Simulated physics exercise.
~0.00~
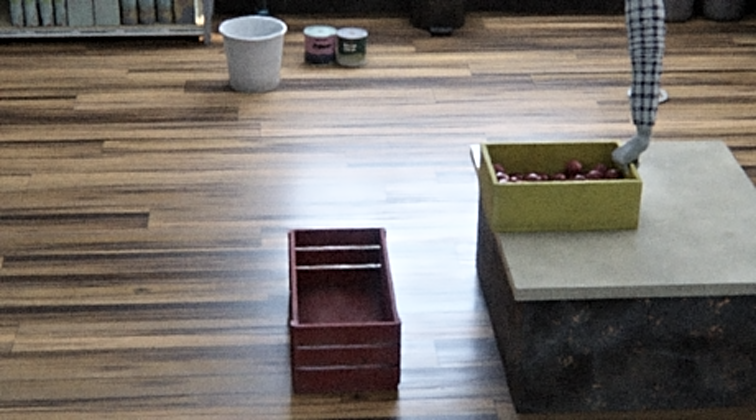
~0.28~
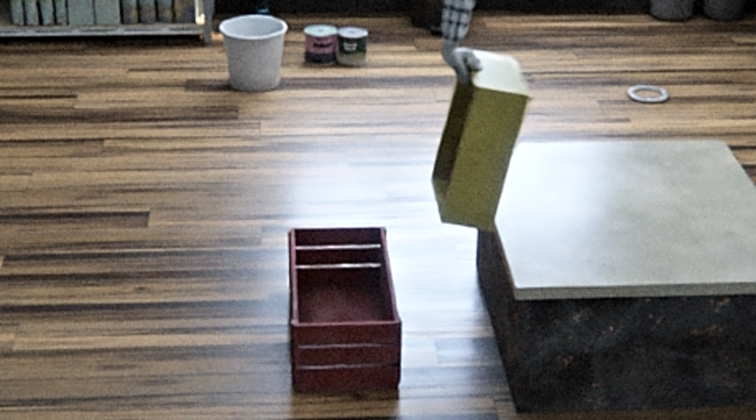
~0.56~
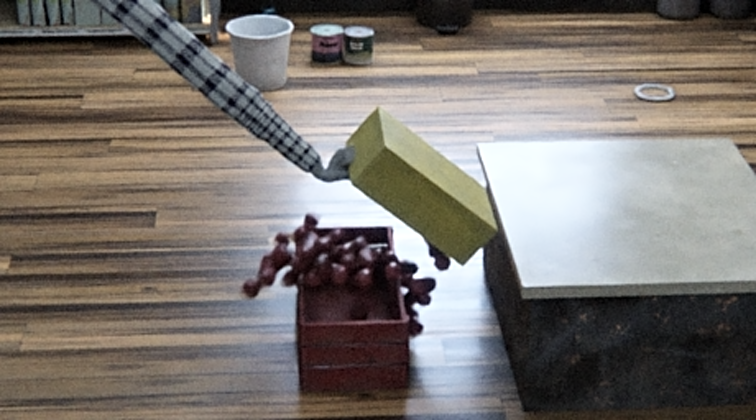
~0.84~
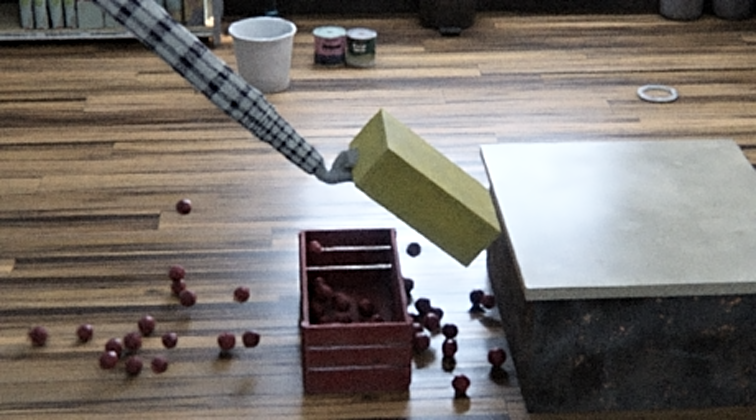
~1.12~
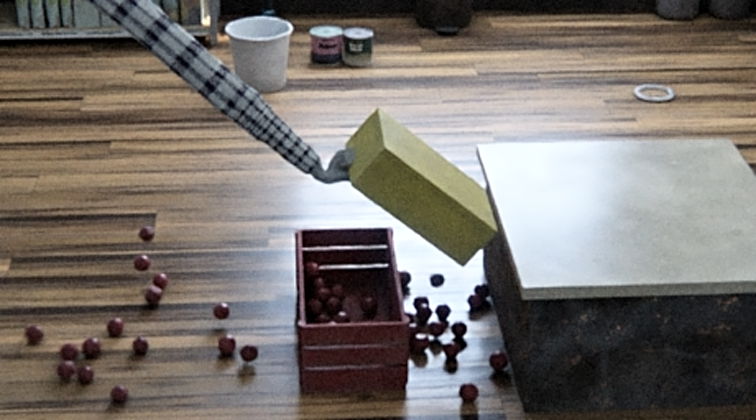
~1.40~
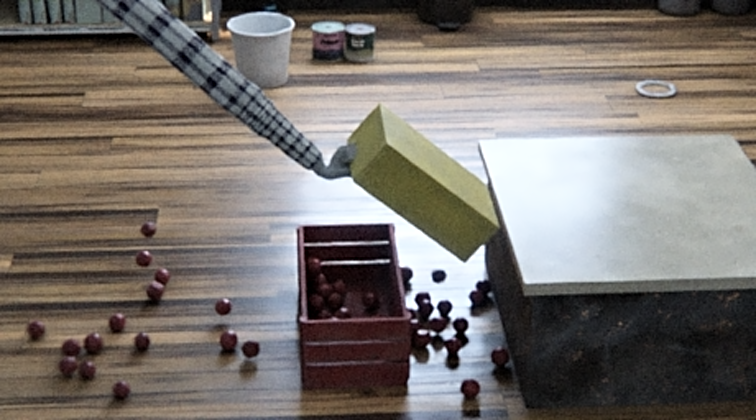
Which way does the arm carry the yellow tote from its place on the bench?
The arm carries the yellow tote to the left, off the bench and toward the red tote.
A yellow tote of red apples is lifted off a bench by a checked-sleeved arm, carried left and tipped over toward a red tote on the floor. Some apples land inside, while many scatter on both sides and come to rest as the yellow tote stays tilted.
